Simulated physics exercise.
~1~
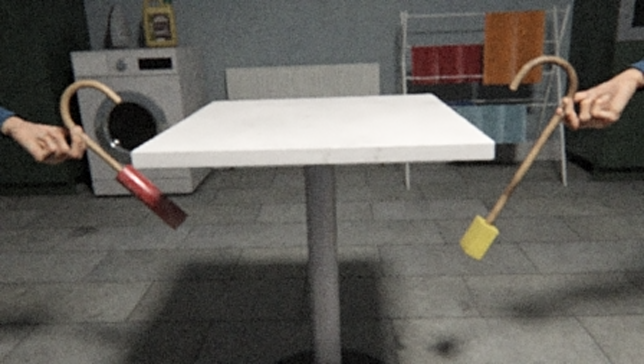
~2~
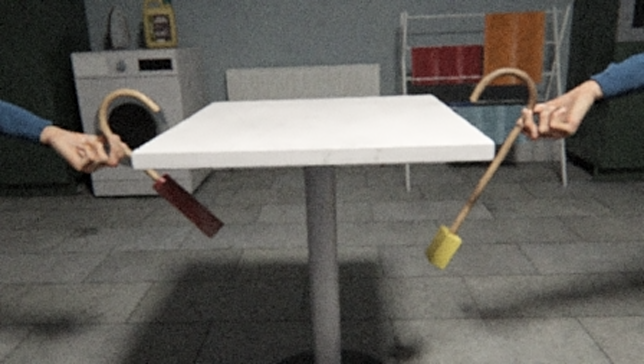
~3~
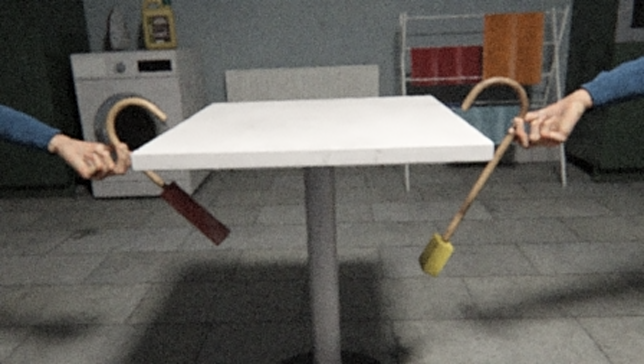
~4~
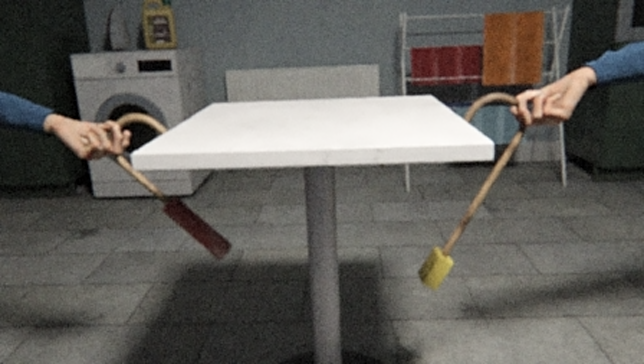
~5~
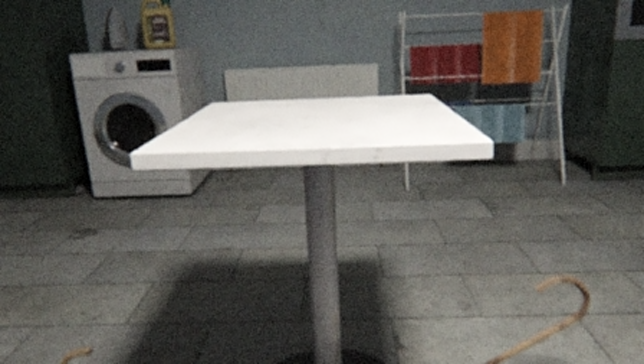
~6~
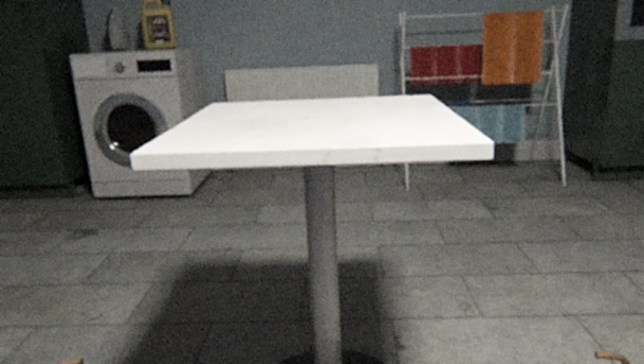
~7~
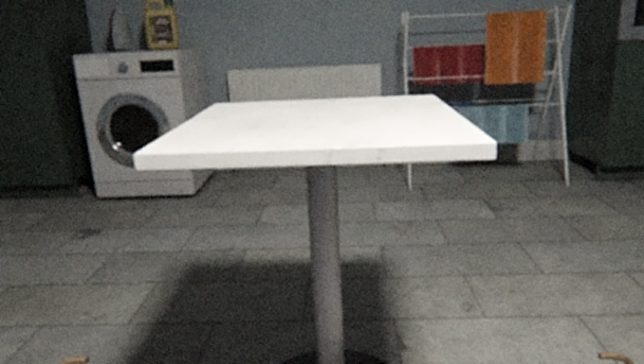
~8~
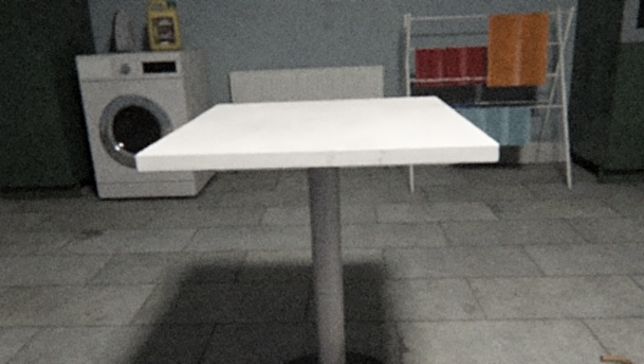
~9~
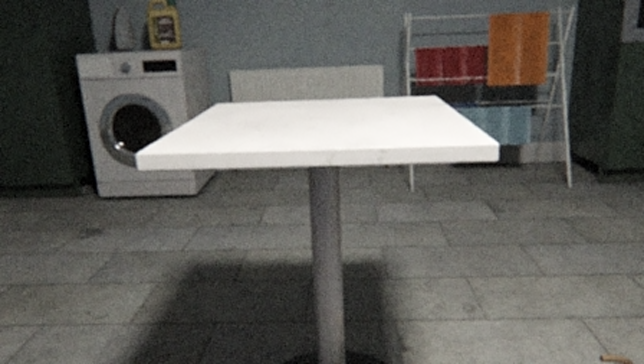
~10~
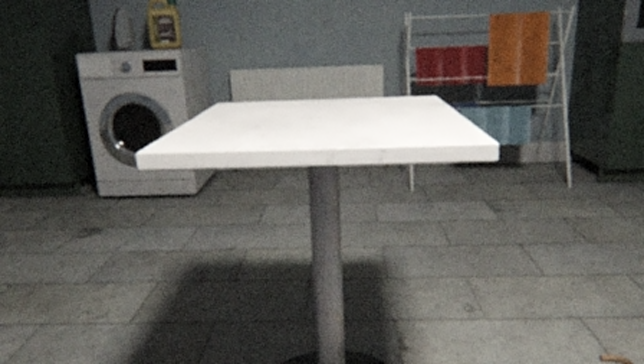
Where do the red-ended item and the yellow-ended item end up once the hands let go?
Both end up on the floor. The red-ended one falls on the left of the table and the yellow-ended one falls on the right.
At the start, two hands hold hook-handled items on either side of a white table, one with a red end on the left and one with a yellow end on the right. The hands bring them inward until the curved handles are close to the table's edges, then lower them slightly. Both hands let go and draw away. Neither handle stays on the table, and both items drop toward the floor, turning as they go. At the end the tabletop is bare, with only a bit of the right handle still showing at the bottom right.
